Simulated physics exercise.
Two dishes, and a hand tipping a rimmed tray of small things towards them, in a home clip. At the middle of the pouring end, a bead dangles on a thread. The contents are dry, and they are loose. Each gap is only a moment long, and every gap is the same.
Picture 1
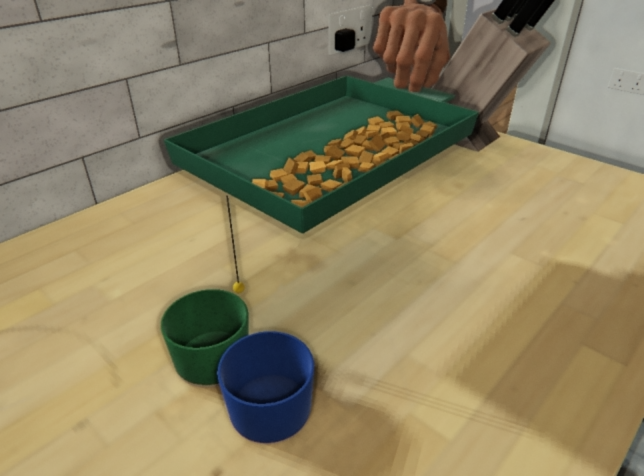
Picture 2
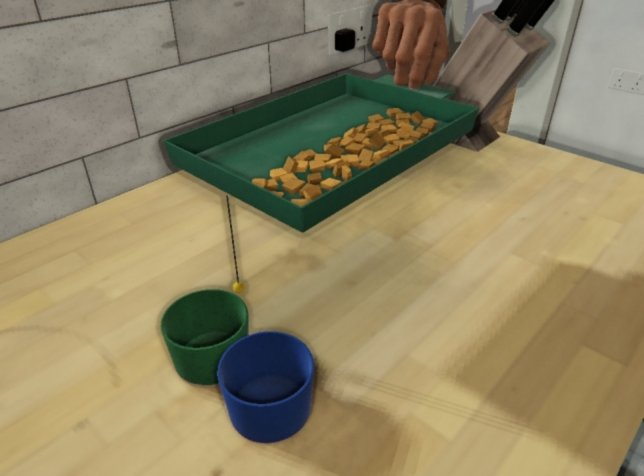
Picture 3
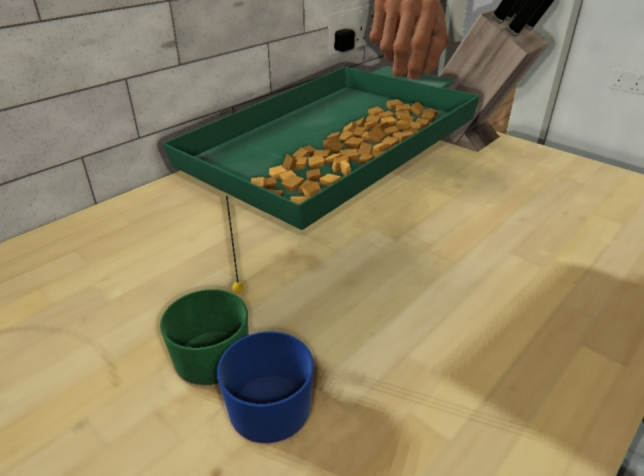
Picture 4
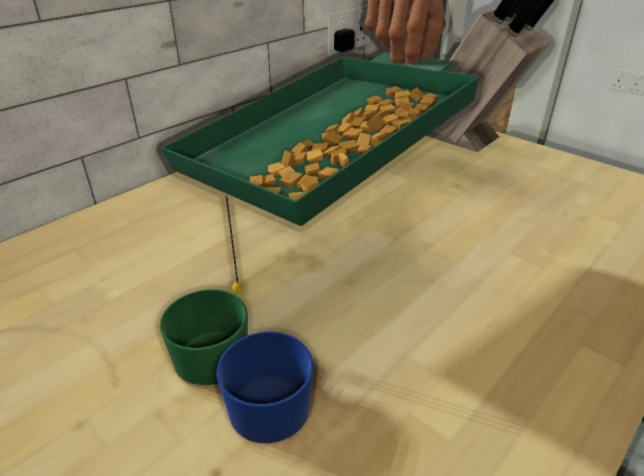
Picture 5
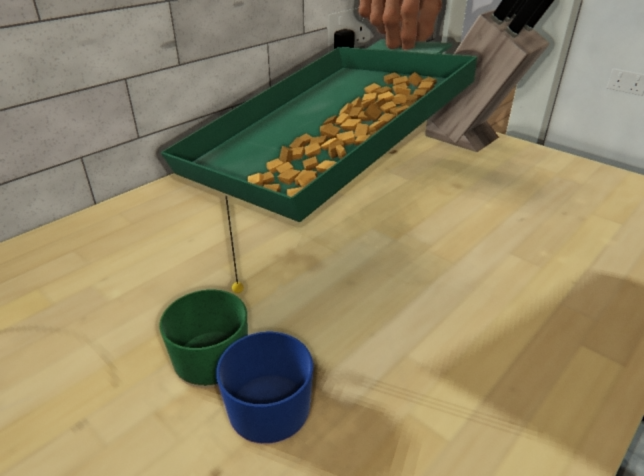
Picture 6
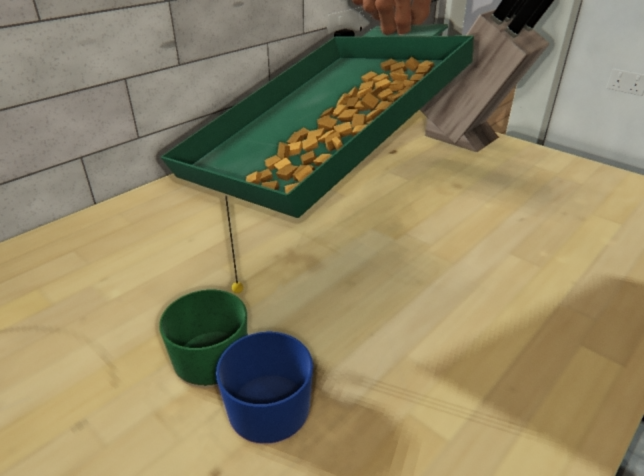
At the start, a hand holds a green tray of loose, golden-brown cereal squares above a green dish and a blue dish, with a bead hanging beneath. The hand then gradually raises the far end, and the tray tips slightly towards its left front corner, while the dishes stay still.
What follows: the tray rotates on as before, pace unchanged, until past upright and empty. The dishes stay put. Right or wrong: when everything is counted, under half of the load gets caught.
Right.
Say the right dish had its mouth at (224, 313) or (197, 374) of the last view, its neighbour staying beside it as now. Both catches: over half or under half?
Past half, then shy of half.
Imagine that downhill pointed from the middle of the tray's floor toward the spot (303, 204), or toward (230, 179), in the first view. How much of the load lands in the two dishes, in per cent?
50 %, give or take, and then 40 %.
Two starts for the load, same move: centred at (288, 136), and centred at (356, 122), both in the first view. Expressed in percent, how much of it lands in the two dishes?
0 and 0 per cent.
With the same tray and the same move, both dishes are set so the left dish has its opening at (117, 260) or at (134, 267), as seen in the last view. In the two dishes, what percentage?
Respectively 30 percent and 30 percent.
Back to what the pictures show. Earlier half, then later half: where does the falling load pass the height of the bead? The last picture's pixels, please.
Near (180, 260) and later near (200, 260).
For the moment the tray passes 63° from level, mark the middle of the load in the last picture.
The middle of the load sits near (213, 149).
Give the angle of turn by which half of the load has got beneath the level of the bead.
About 115°.
Just after the last frame, tray tipped steeply; almost all on the tray; just a few in the air.
A moment on, tray tipped past a quarter turn; the larger part on the tray; about a tenth outside both.
Further on, tray tipped past a quarter turn; about a tenth in the left dish; almost all outside both.
When it is over, tray tipped past a quarter turn; not one in the right dish; about a tenth in the left dish; almost all outside both.
